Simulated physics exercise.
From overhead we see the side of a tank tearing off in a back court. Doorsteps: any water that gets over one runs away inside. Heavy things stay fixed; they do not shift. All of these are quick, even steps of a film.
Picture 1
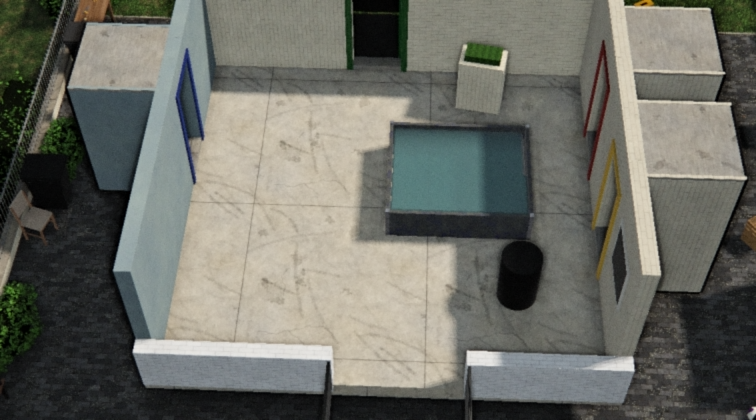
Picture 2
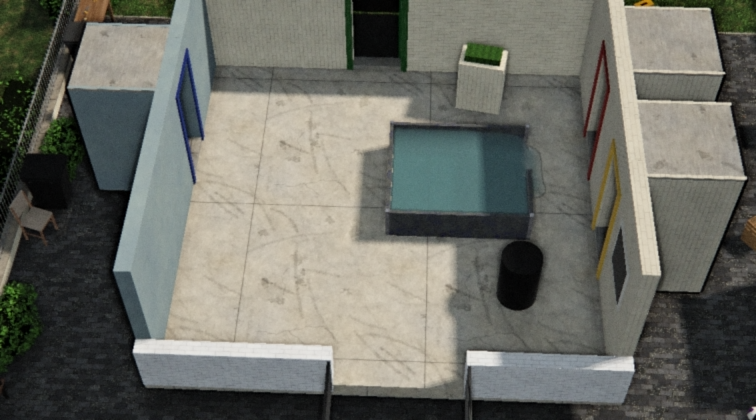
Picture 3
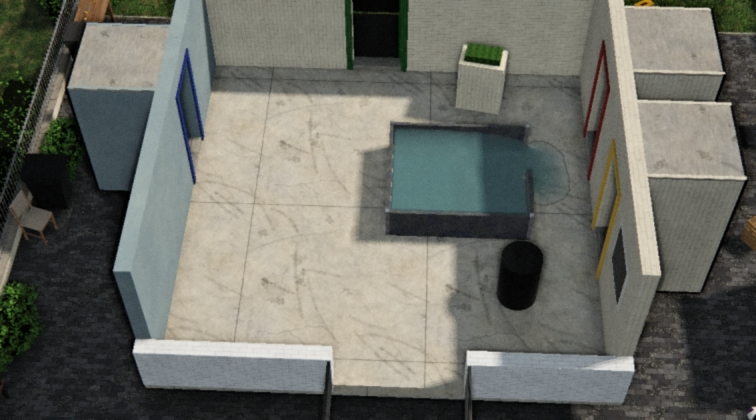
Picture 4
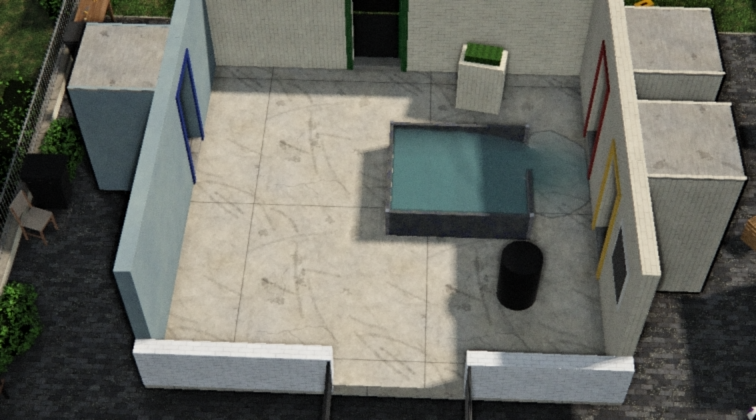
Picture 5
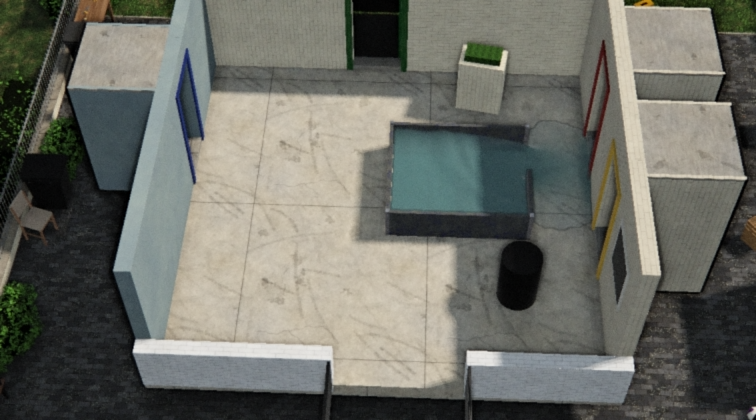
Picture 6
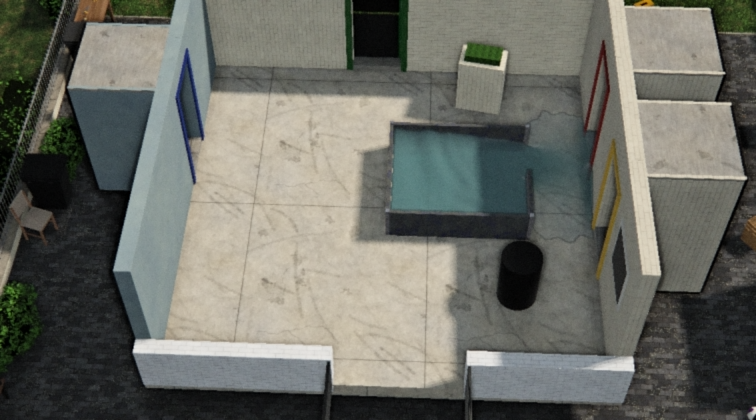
Open tank in a walled courtyard losing its right side, water pouring through the gap and spreading across the paving toward the right wall.
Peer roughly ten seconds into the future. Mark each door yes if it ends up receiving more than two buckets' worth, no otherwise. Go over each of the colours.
Green door - no, blue door - no, yellow door - no, red door - yes.
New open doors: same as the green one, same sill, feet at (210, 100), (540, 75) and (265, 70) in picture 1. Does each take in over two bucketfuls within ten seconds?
The three doors, in turn: Is short of it, is beyond it, is short of it.
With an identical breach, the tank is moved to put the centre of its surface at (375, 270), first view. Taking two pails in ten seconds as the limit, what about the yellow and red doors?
Checking both: Yellow door surpasses the limit, red door remains within limits.
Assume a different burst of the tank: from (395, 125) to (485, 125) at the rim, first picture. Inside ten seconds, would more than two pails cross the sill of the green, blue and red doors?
Well, the green one breaks the limit, while the blue one stays within bounds and the red one stays within bounds.
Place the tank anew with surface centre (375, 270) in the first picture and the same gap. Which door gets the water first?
My answer: The one in yellow.
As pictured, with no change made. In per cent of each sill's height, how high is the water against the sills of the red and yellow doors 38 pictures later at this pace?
The first sits near 90 in a hundred and the second near 50 in a hundred.
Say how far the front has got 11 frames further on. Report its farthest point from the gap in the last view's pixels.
The farthest wet spot is near (605, 380).
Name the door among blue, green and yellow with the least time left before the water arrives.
The yellow one.
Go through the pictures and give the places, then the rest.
In the first picture, still water in the open tank at (459, 171).
In the second picture, the front is at (530, 150), out from the gap at (524, 166).
In the third picture, water pours out at (524, 166) and has run to (564, 190).
In the fourth picture, water pours out at (524, 167) and has run to (588, 194).
In the fifth picture, water pours out at (524, 167) and has run to (583, 134).
In the sixth picture, the front is at (592, 233), out from the gap at (524, 166).
A moment on, water covers 10 % of the floor; the green door not reached, the blue door not reached, the yellow door wet at the sill, nothing in, the red door over two buckets in.
Next, water covers 20 % of the floor; the green door not reached, the blue door not reached, the yellow door wet at the sill, nothing in, the red door far over two buckets in.
Then, water covers 30 % of the floor; the green door wet at the sill, nothing in, the blue door not reached, the yellow door wet at the sill, nothing in, the red door far over two buckets in.
Later, water covers 70 % of the floor; the green door wet at the sill, nothing in, the blue door wet at the sill, nothing in, the yellow door wet at the sill, nothing in, the red door far over two buckets in.
In the end, water covers 95 % of the floor; the green door wet at the sill, nothing in, the blue door wet at the sill, nothing in, the yellow door wet at the sill, nothing in, the red door far over two buckets in.
